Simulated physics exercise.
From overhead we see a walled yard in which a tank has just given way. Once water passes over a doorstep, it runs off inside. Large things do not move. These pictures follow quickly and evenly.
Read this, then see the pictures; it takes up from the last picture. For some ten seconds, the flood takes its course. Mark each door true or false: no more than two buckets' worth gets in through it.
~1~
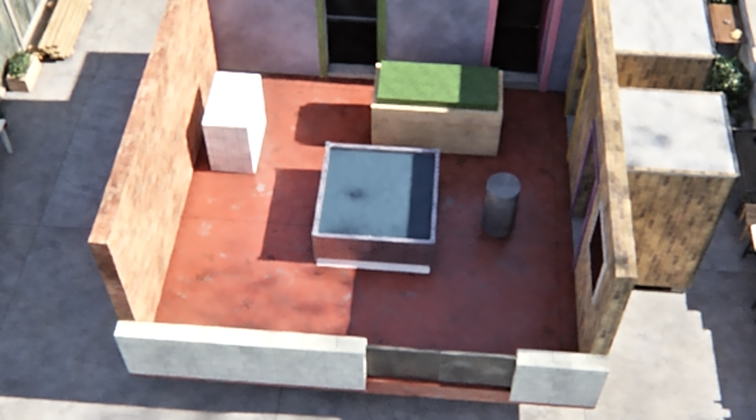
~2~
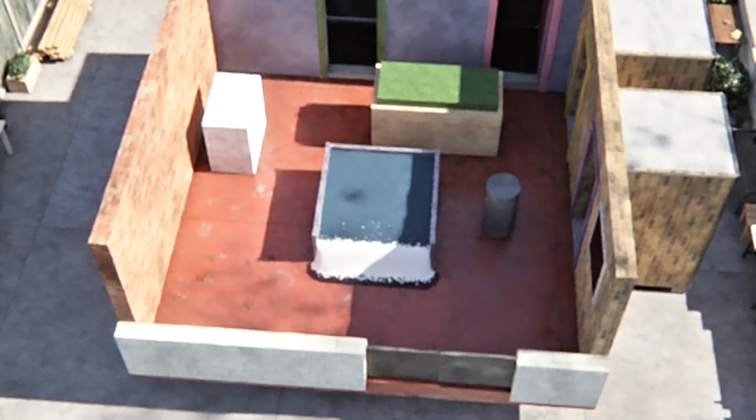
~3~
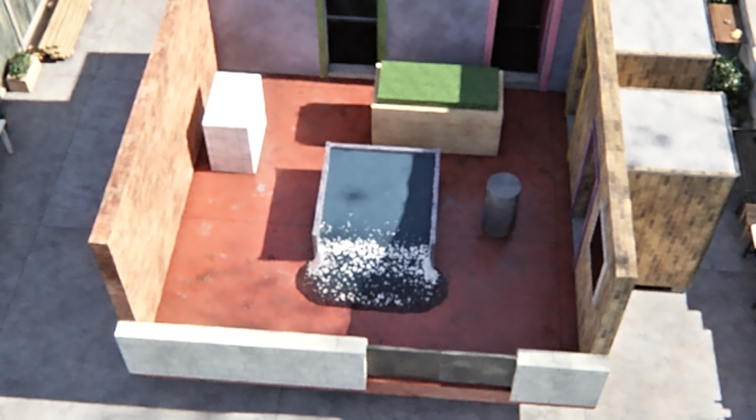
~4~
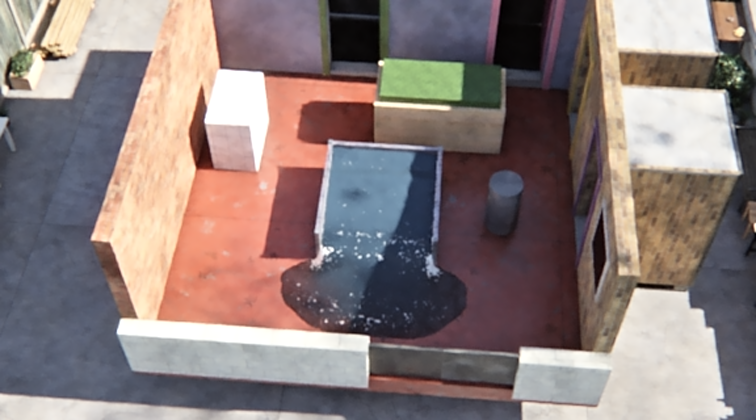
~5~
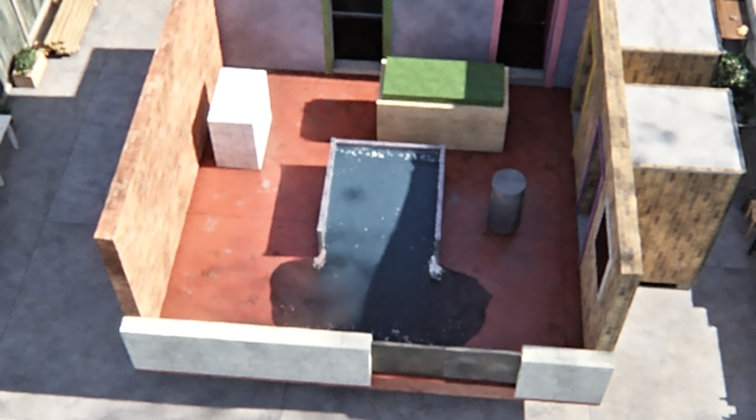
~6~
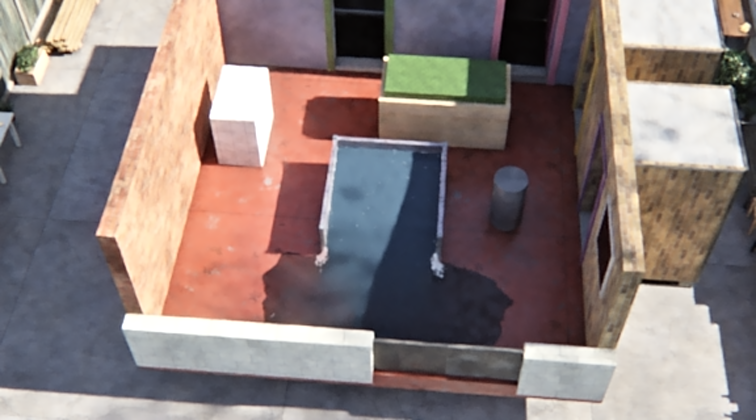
Yellow door: False, pink door: True, green door: True, purple door: False.
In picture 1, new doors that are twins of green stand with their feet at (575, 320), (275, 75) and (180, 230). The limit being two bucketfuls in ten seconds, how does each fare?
The three doors, in turn: Is beyond it, is short of it, is short of it.
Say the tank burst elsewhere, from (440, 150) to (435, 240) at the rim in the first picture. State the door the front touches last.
I'd name the green-painted one.
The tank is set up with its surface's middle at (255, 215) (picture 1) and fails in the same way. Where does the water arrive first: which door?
Answer: The one in purple.
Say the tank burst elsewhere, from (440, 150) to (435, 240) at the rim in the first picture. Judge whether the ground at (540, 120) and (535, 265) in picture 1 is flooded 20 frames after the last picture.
Taking them in turn: Swamped and swamped.
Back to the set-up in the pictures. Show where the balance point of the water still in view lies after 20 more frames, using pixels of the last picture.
(381, 281).
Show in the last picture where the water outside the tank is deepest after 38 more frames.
I'd put it around (568, 102).
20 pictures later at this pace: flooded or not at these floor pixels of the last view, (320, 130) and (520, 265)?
First spot spared, second spot soaked.
A moment on, water covers 25 % of the floor; the yellow door not reached, the pink door not reached, the green door not reached, the purple door not reached.
Next, water covers 30 % of the floor; the yellow door not reached, the pink door not reached, the green door not reached, the purple door not reached.
Then, water covers 55 % of the floor; the yellow door wet at the sill, nothing in, the pink door not reached, the green door not reached, the purple door under two buckets in.
Later, water covers 90 % of the floor; the yellow door wet at the sill, nothing in, the pink door wet at the sill, nothing in, the green door wet at the sill, nothing in, the purple door over two buckets in.
In the end, water covers 100 % of the floor; the yellow door over two buckets in, the pink door wet at the sill, nothing in, the green door under two buckets in, the purple door over two buckets in.
